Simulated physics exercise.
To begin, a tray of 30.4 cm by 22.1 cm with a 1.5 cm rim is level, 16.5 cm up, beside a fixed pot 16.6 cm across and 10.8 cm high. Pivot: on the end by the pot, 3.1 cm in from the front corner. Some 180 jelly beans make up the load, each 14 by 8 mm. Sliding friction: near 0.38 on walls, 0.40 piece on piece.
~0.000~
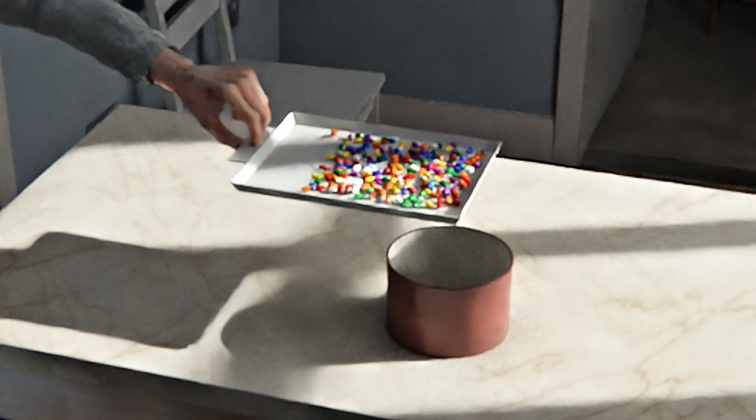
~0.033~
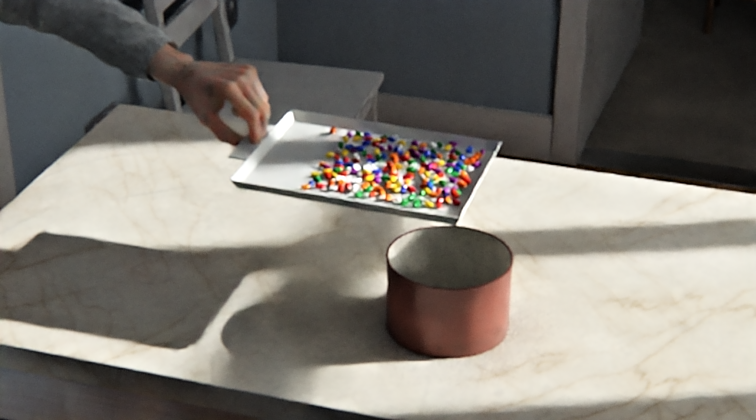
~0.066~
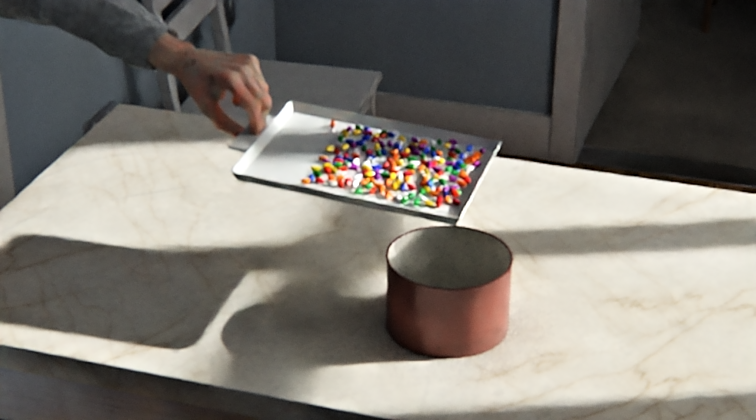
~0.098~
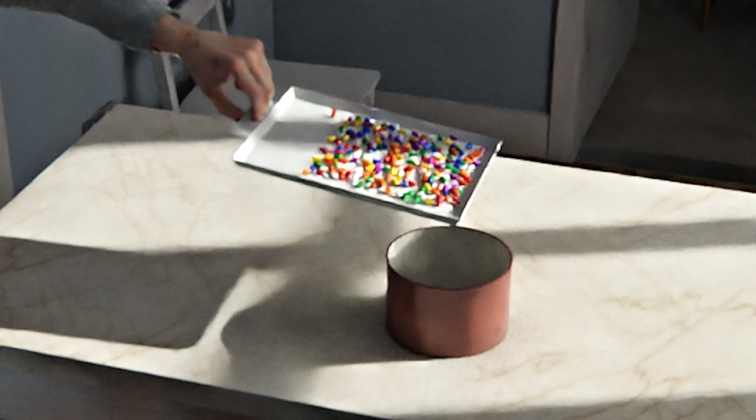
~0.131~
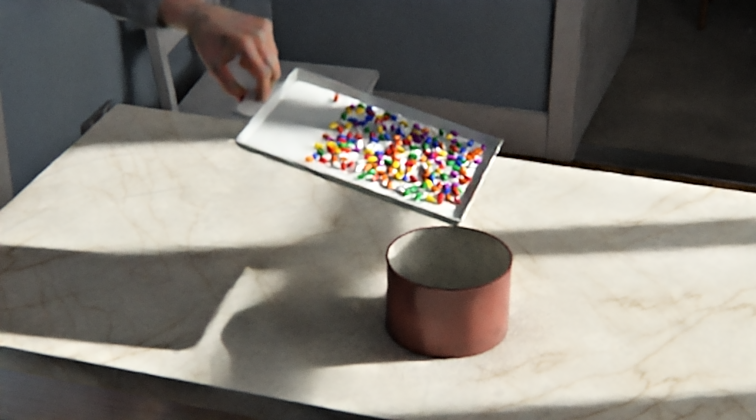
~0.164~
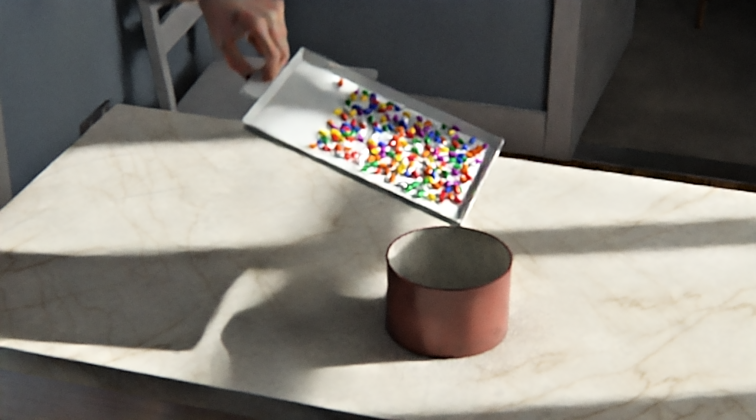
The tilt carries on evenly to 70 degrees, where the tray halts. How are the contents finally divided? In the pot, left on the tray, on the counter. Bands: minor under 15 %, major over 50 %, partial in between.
Pot: Partial, tray: Minor, counter: Major.
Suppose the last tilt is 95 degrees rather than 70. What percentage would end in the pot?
That would give about 30 per cent.
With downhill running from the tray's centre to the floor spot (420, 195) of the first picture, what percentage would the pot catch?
That comes to around 60 per cent.
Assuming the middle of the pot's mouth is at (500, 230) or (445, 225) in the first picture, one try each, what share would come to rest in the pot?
65 and 5 %.
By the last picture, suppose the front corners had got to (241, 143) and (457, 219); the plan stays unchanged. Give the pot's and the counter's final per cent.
You'd end with pot at 55 and counter at 40.
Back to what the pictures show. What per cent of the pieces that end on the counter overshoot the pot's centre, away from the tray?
Roughly 100 percent of the spill.
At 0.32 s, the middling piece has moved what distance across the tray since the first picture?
By then it sits near 2 cm from where it began.
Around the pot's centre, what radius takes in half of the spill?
Distance: Some 22 cm.
After 0.32 s, tilt 48 degrees; the tray holds 100 %, the pot 0 %.
After 0.42 s, tilt 65 degrees; the tray holds 100 %, the pot 0 %.
After 0.65 s, tilt 70 degrees; the tray holds 5 %, the pot 20 %.
In the end, at 2.2 s, pot 25 %, tray 0 %, counter 75 %.
